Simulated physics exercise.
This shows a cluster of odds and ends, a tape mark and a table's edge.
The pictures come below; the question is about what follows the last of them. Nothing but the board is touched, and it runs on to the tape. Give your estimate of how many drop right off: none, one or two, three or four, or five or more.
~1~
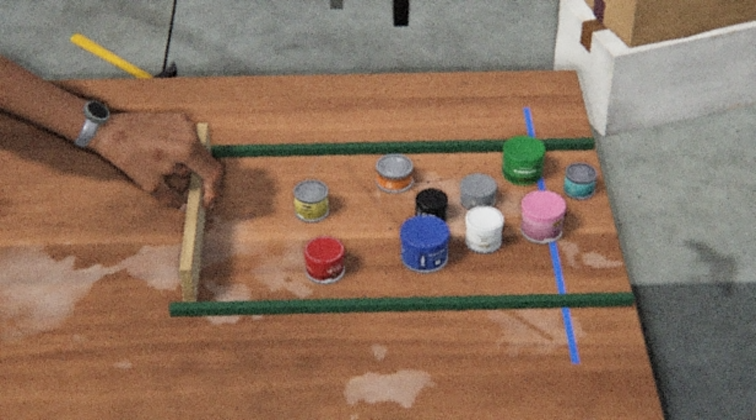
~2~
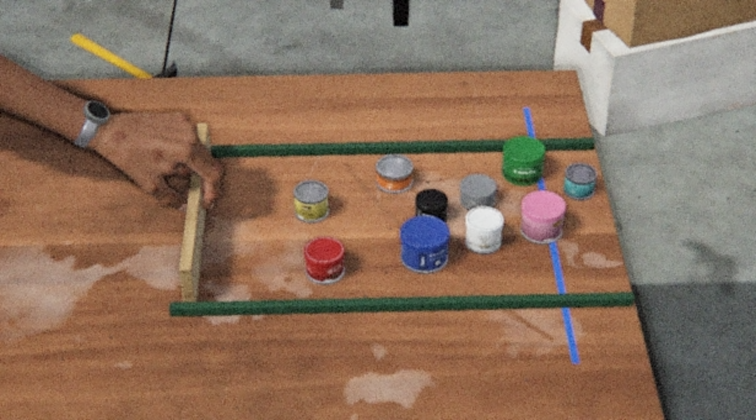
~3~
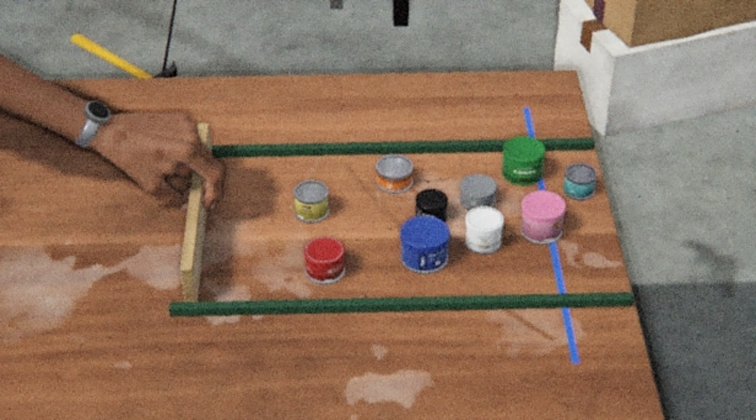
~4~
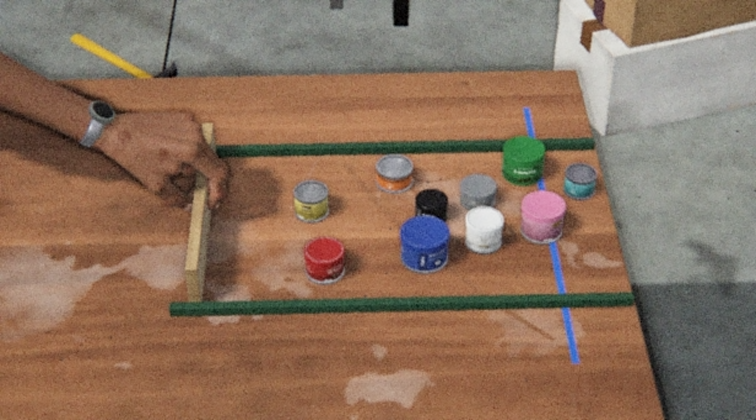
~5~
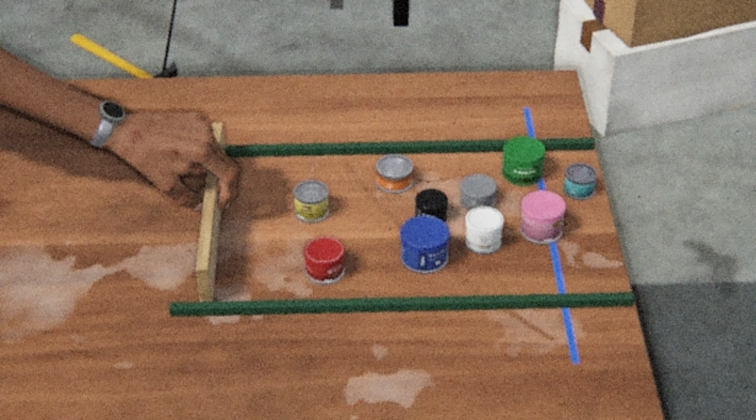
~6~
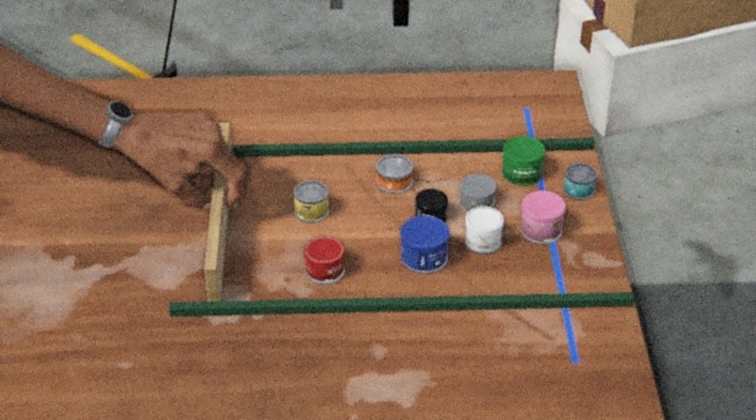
I reckon the number that spills over the end lands at one or two.
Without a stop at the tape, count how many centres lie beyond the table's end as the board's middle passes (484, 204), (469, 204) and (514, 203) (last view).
0; 0; 0.
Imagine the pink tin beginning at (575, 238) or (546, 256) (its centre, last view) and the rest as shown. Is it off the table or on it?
Spot by spot, it drops away and then it stays put.
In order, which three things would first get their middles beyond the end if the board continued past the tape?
Order: Pink tin, then turquoise tin, then green tub.
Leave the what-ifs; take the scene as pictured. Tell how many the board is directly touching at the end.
The count comes out at 5.
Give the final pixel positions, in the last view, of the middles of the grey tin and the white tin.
Around (587, 185), then around (596, 207).
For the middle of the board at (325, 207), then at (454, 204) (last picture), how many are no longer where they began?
Tally at point one: 2; at point two: 8.
Soon after, none off yet; turquoise tin at rest near (580, 182); pink tin at rest near (543, 217); green tub at rest near (523, 161).
By the end, the number that fall off is one or two; fallen, pink tin and turquoise tin.
